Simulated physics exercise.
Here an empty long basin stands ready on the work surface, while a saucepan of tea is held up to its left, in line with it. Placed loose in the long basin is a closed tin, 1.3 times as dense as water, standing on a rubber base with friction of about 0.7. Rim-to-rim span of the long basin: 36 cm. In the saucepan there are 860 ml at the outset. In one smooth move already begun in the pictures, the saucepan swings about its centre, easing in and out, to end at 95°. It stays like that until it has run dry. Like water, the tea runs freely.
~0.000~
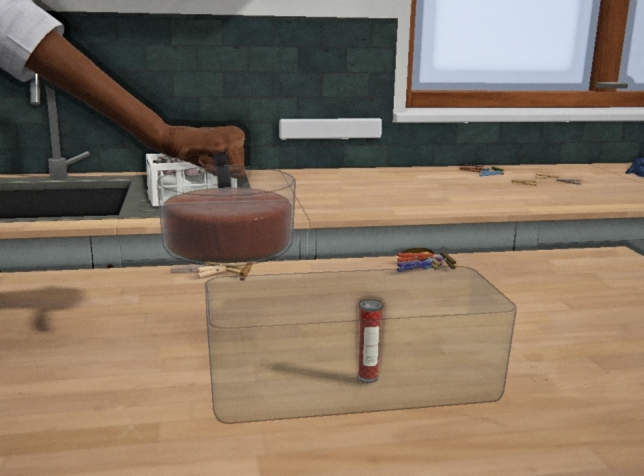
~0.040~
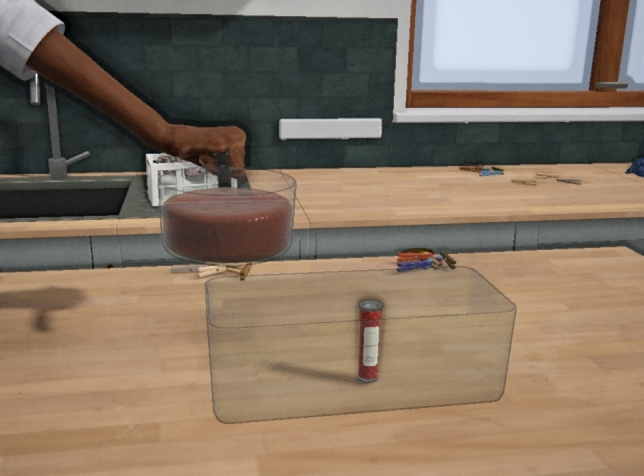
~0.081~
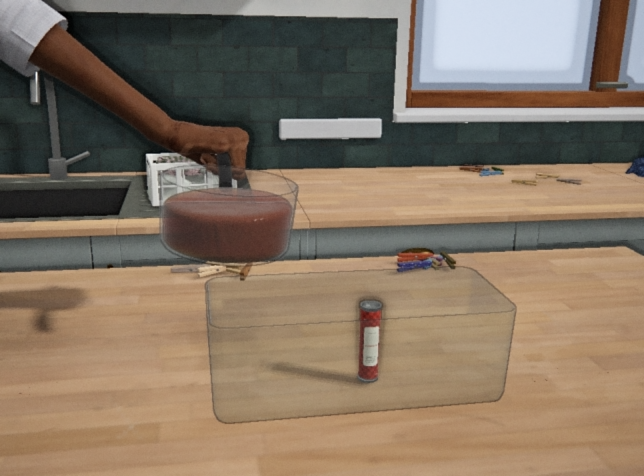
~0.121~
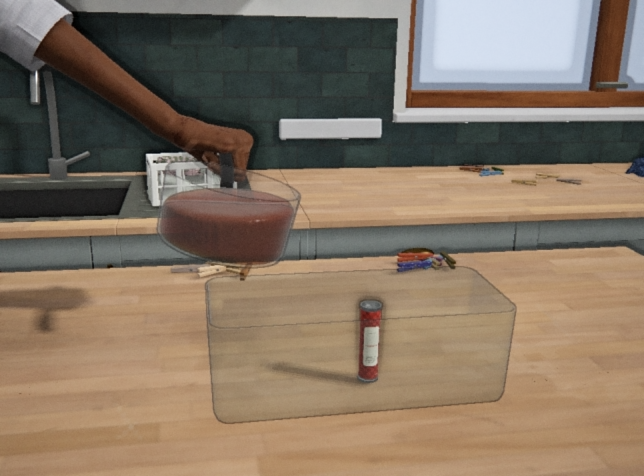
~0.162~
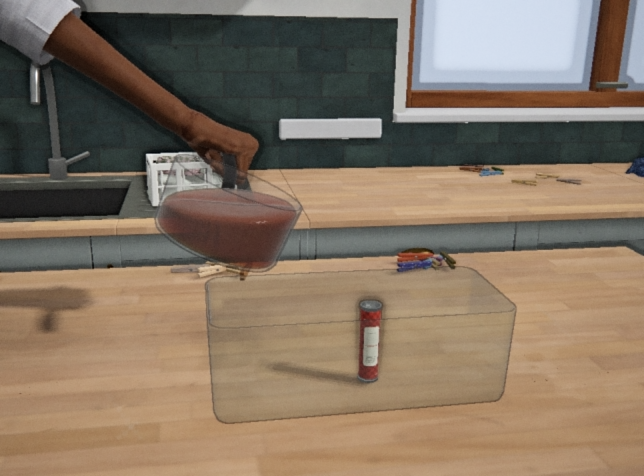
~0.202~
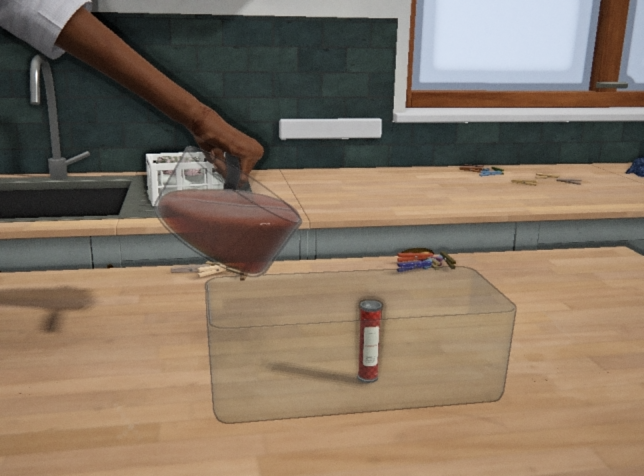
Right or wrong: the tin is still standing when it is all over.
Right, it is still standing.
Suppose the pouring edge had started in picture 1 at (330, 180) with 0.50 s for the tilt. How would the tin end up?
Result: Tin tipped over.
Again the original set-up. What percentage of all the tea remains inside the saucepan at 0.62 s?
Roughly 12 percent remains.
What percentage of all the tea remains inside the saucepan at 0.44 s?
Close to 36 in a hundred.
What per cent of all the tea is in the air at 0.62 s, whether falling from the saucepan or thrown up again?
Close to 5 %.
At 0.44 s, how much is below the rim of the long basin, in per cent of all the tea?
30 %, roughly.
By 0.44 s the tilt is 92° and 35 per cent is still to pour; the tin stands where it began.
By 0.62 s the tilt is 95° and 12 per cent is still to pour; the tin stands where it began.
By 0.80 s the tilt is 95° and 4 per cent is still to pour; the tin stands where it began.
By 1.00 s the tilt is 95° and 1 per cent is still to pour; the tin stands where it began.
At rest the tin stands where it began.
